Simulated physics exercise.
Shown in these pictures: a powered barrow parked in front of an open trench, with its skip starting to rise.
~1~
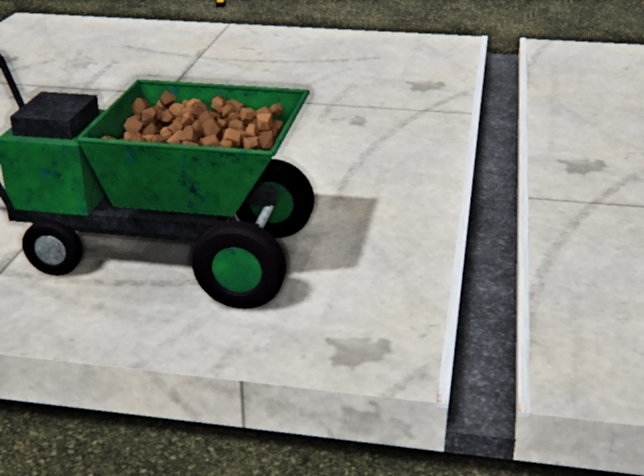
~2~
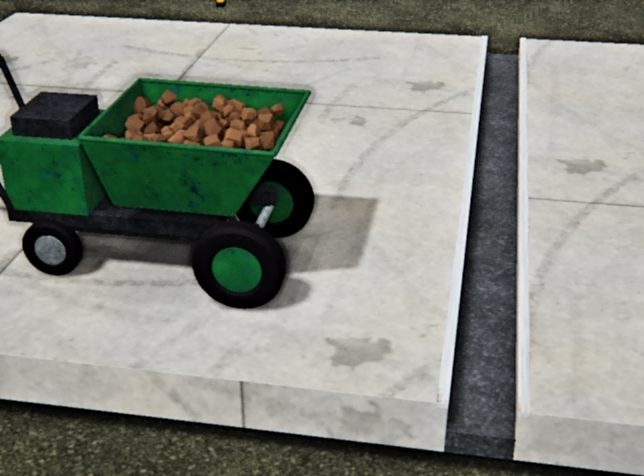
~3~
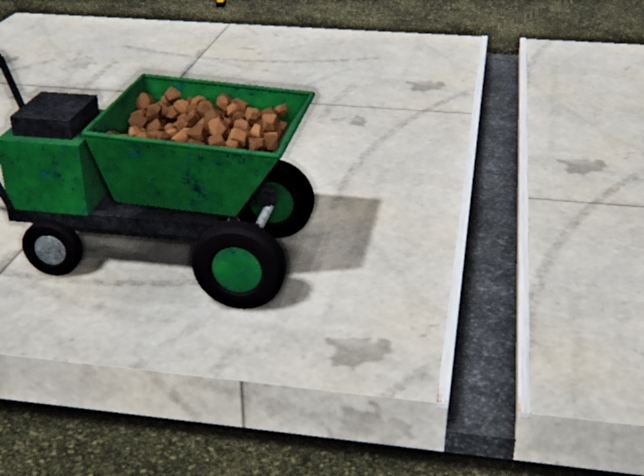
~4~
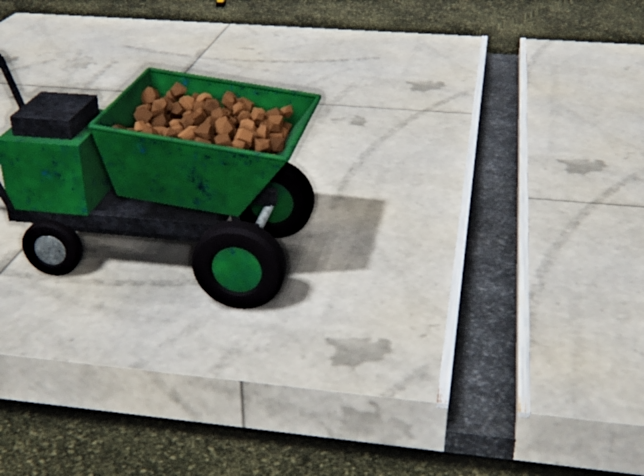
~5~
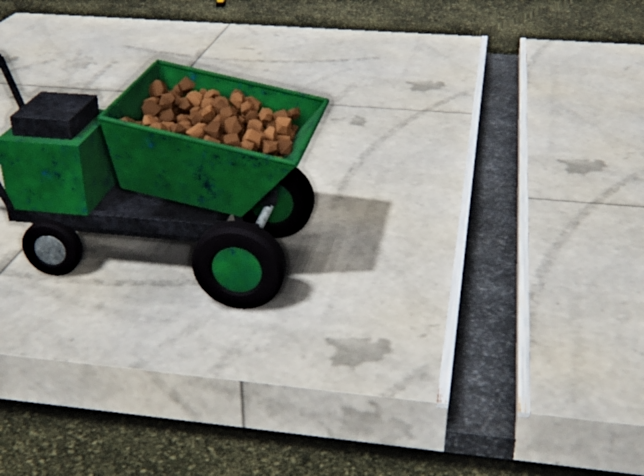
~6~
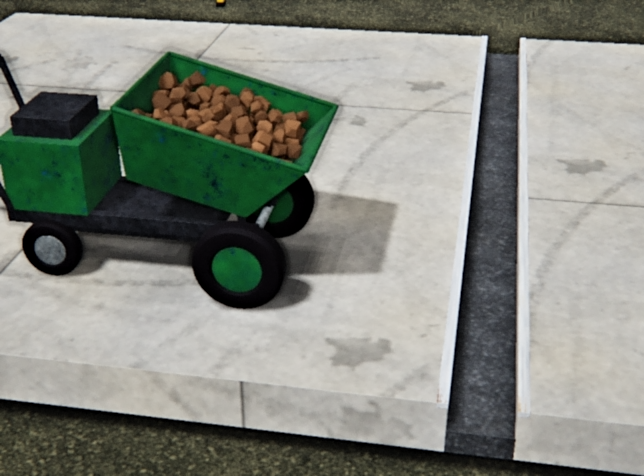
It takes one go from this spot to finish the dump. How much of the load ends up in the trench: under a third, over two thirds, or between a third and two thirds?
Share: Not reaching a third.
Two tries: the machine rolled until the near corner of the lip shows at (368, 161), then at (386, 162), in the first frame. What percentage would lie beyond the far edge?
Trial 1 around 20 %, trial 2 around 30 %.
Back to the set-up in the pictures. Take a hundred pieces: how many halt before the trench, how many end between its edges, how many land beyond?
I get 45 % short, 20 % between and 0 % beyond.
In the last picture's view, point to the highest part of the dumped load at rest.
Summit once settled: About (413, 245).
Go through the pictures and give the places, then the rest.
The first picture shows lip of the skip (273, 154), level; top of the load (209, 120), clay clods; first edge of the trench (447, 359); far edge (524, 367), the trench under half as wide as the skip, and about half as deep as wide.
The second picture shows lip of the skip (274, 155), level; top of the load (210, 120).
The third picture shows lip of the skip (279, 156), tipped barely; top of the load (206, 110).
The fourth picture shows lip of the skip (286, 160), tipped a little; top of the load (196, 118).
The fifth picture shows lip of the skip (296, 164), tipped a little; top of the load (186, 127).
The sixth picture shows lip of the skip (306, 171), tipped clearly; top of the load (195, 123); first edge of the trench (447, 359); far edge (524, 367).
Just after the last frame, skip tipped steeply; every one in the skip.
A moment on, skip tipped right over; almost all in the skip; about a tenth short of the trench; just a few in or heaped over the trench; just a few falling.
Further on, skip tipped right over; roughly a third in the skip; roughly half short of the trench; about a tenth in or heaped over the trench; just a few beyond it; just a few falling.
When it is over, skip tipped right over; roughly a third in the skip; roughly half short of the trench; roughly a quarter in or heaped over the trench; just a few beyond it.
